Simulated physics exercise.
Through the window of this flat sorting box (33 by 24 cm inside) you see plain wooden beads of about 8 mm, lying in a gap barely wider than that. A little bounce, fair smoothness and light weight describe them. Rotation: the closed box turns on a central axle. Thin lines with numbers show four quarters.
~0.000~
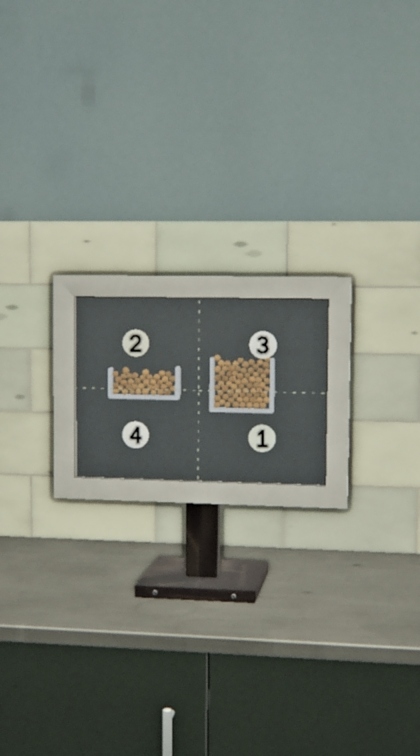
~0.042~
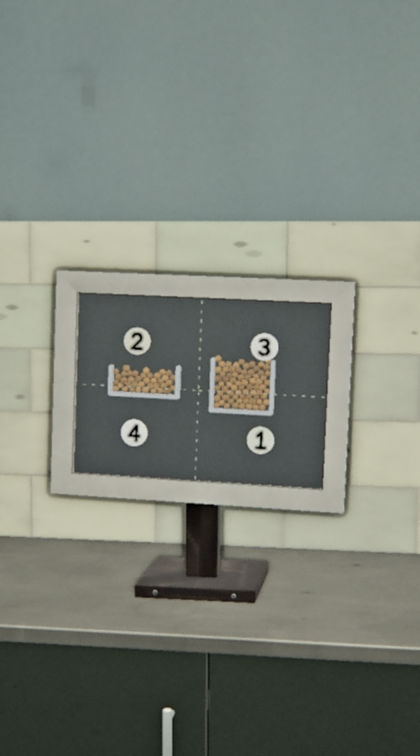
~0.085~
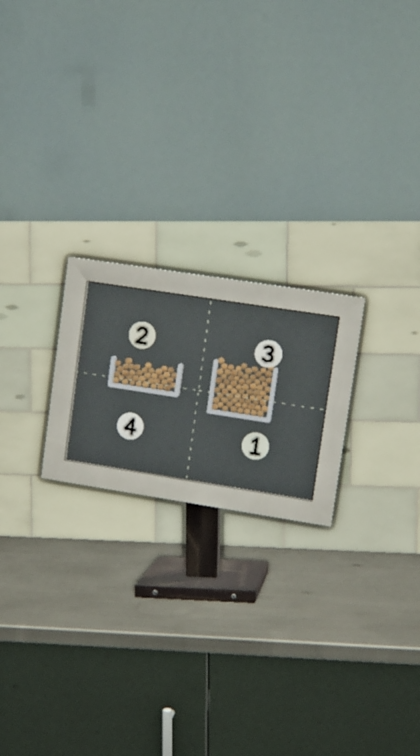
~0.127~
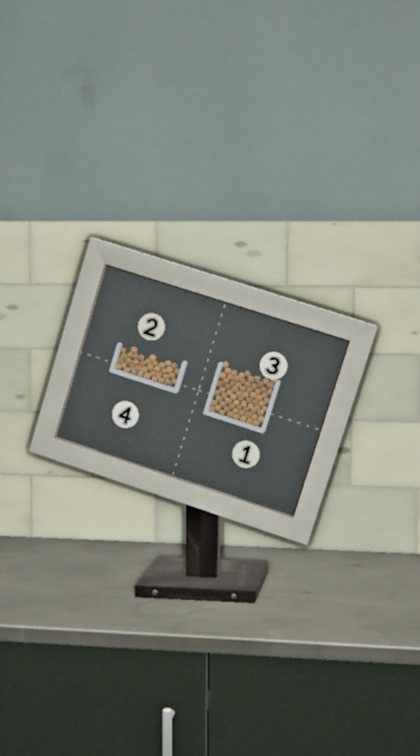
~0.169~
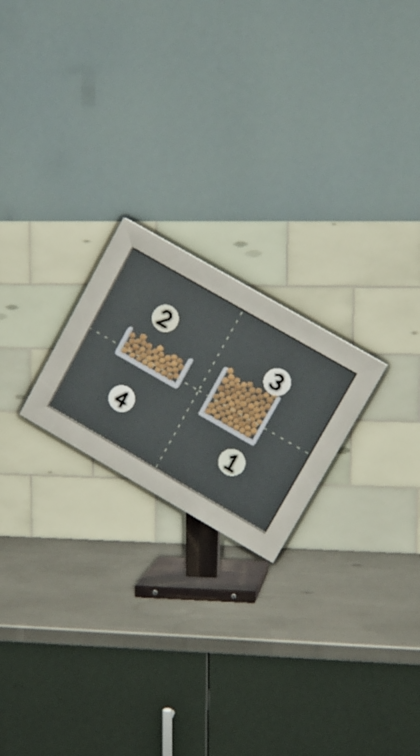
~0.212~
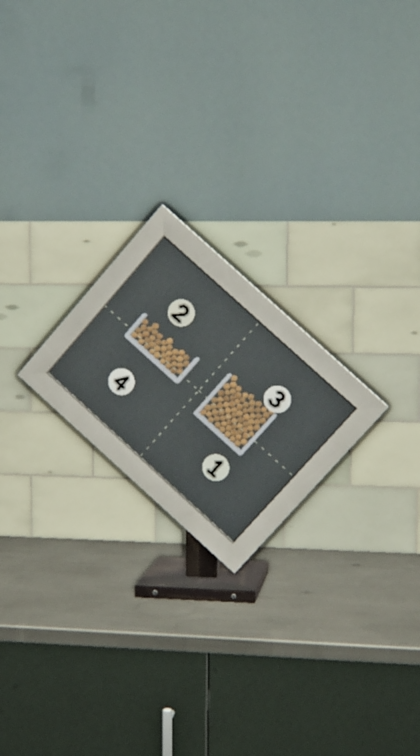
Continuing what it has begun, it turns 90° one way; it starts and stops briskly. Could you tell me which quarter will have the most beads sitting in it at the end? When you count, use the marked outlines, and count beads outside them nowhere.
That would be 3.
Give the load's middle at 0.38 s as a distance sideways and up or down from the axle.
I'd put it near 2 centimetres to the right and 2 centimetres below.
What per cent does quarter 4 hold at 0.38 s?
The share there is some 5 per cent.
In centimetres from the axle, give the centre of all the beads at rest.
It lies close to 4 centimetres right and 11 centimetres below.
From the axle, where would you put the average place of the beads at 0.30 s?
Right by about 1 cm and below by about 1 cm.
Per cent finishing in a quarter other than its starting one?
Around 45 percent.
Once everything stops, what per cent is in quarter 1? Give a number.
That comes to near 25 percent.
After 0.30 s, it stands 66° clockwise; the beads' middle is 1 cm right of and 1 cm below the centre; no. 1, 20 %, no. 2, 25 %, no. 3, 45 %, no. 4, 10 %.
After 0.38 s, it stands 85° clockwise; the beads' middle is 2 cm right of and 2 cm below the centre; no. 1, 20 %, no. 2, 30 %, no. 3, 45 %, no. 4, 5 %.
After 0.45 s, it stands 90° clockwise; the beads' middle is 3 cm right of and 4 cm below the centre; no. 1, 20 %, no. 2, 30 %, no. 3, 50 %, no. 4, 5 %.
At rest by 2.5 s, it stands 90° clockwise; no. 1, 25 %, no. 2, 5 %, no. 3, 70 %, no. 4, 0 %.
